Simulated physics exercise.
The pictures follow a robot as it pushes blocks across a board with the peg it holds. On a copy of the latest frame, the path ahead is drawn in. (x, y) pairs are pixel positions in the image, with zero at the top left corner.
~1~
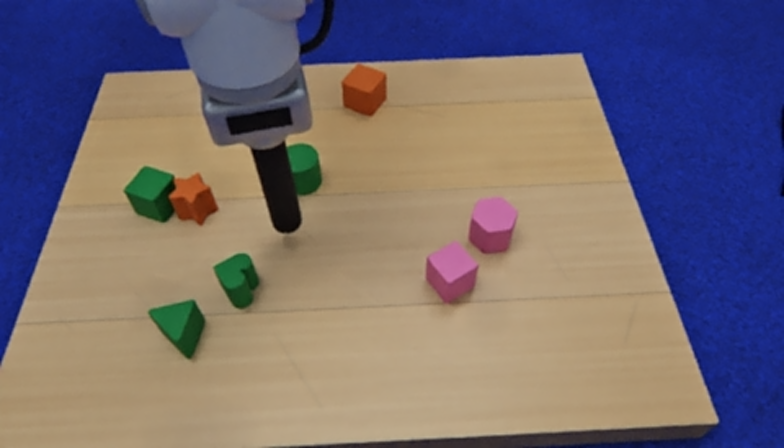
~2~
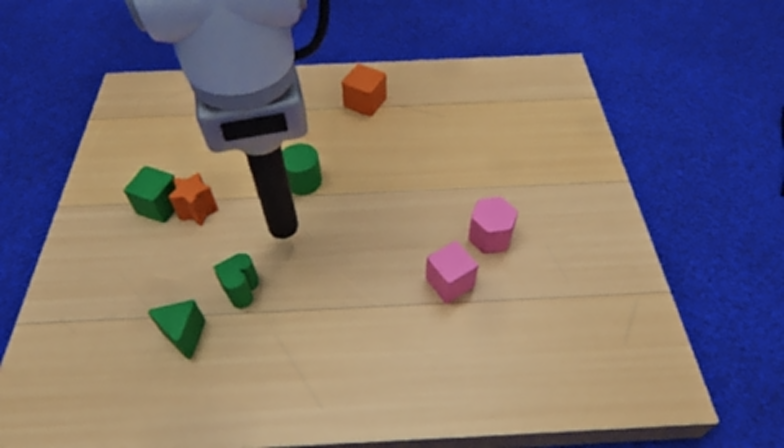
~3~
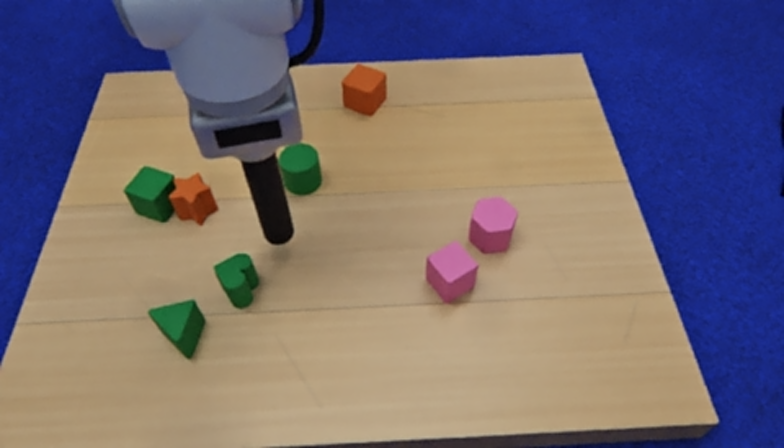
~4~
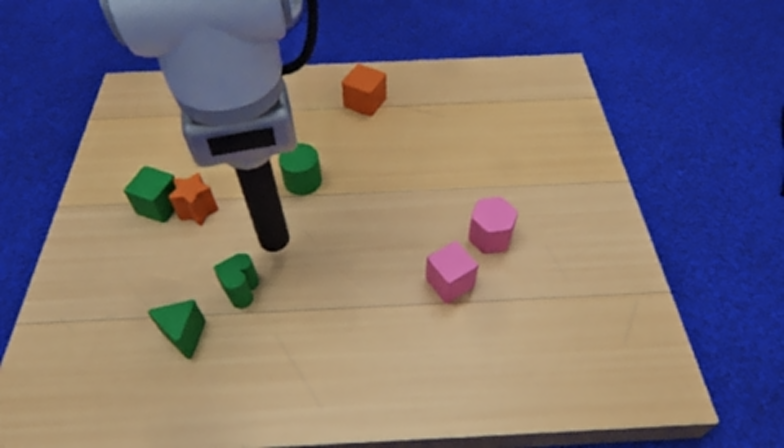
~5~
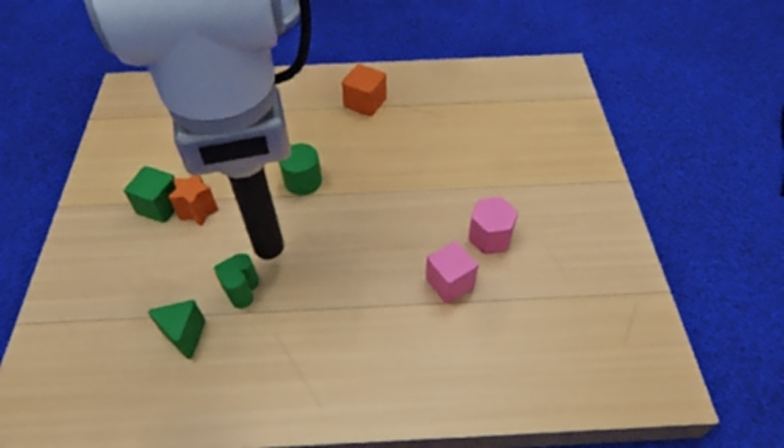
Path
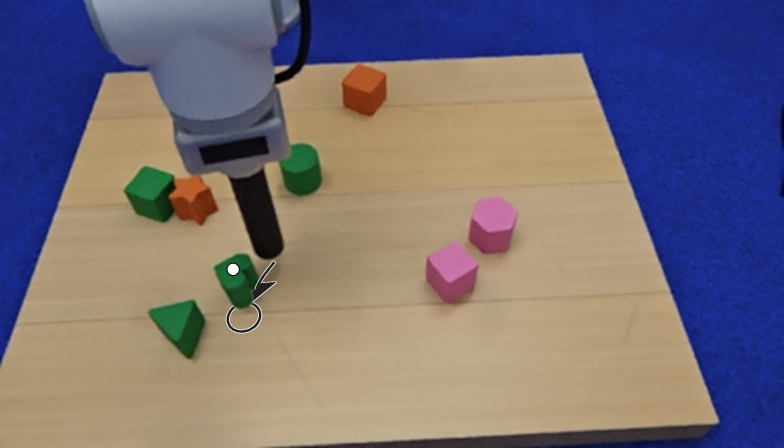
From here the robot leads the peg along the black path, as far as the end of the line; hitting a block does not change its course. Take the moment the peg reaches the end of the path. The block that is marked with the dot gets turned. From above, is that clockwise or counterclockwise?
It makes a clockwise turn.
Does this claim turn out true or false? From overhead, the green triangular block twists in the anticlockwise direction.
My answer: True.
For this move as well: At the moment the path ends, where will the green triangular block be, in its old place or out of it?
Answer: Moved.
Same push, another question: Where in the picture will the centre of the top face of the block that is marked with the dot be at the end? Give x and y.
The middle of the upper face of the block that is marked with the dot will lie at about (195, 304) in the picture.
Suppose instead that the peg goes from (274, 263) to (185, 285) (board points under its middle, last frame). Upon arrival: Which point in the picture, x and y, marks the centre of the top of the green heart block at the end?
The green heart block ends near (207, 286).
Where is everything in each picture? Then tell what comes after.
The first frame shows lower end of the peg (288, 223), tops of blocks, green triangular block (173, 317), green heart block (233, 269).
The second frame shows peg (284, 228), blocks as before.
The third frame shows peg (280, 234), blocks as before.
The fourth frame shows peg (275, 241), blocks as before.
The fifth frame shows peg (270, 248), green triangular block (173, 317), green heart block (233, 269).
The drawn path runs from (274, 263) by way of (262, 279) and (253, 297) to (244, 317); the dot is on the green heart block.
On the path given first. Halfway along, peg (251, 275); green heart block (214, 288), turned 15° clockwise.
At the end, peg (238, 304); green triangular block (157, 321), turned 25° anticlockwise; green heart block (195, 304), turned 60° clockwise.
